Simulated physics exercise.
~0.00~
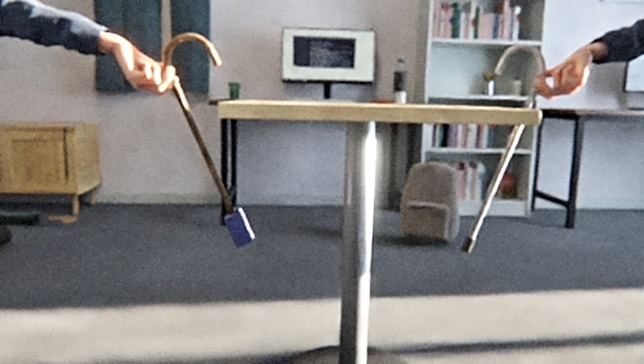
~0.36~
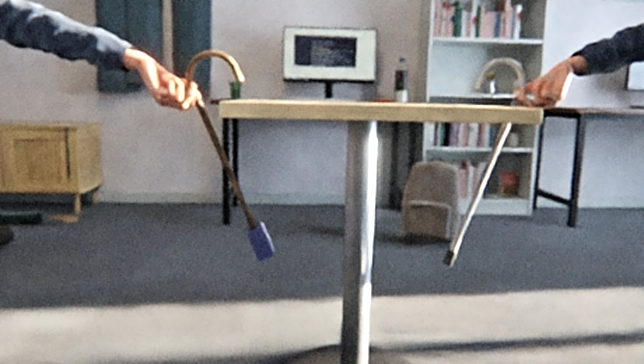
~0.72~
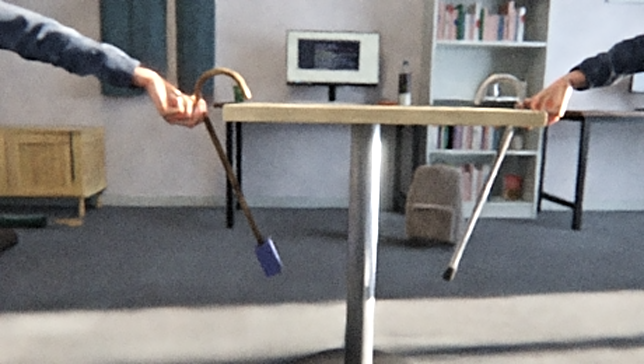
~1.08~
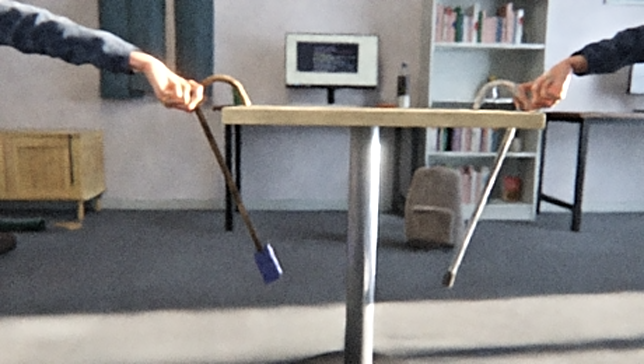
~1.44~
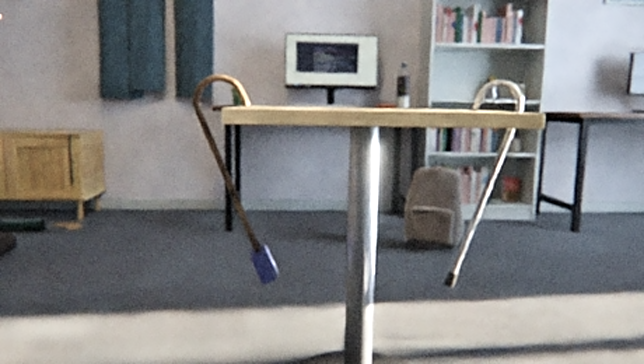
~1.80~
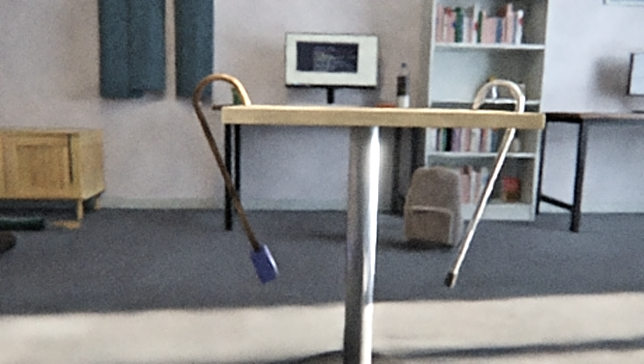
In a grey-carpeted room seen from the side by a slightly swaying camera, a small wooden-topped table stands on a single metal post, with a monitor, a bookshelf and a beige backpack behind it. A hand reaches in from each side, the left one holding a brown hooked stick with a blue brush-like end, the right one a pale cane. Both hands bring the curved handles inward and lower them over opposite edges of the tabletop. The fingers then let go and the arms withdraw. Both things stay hooked on the table, hanging at a slant, nearly still.
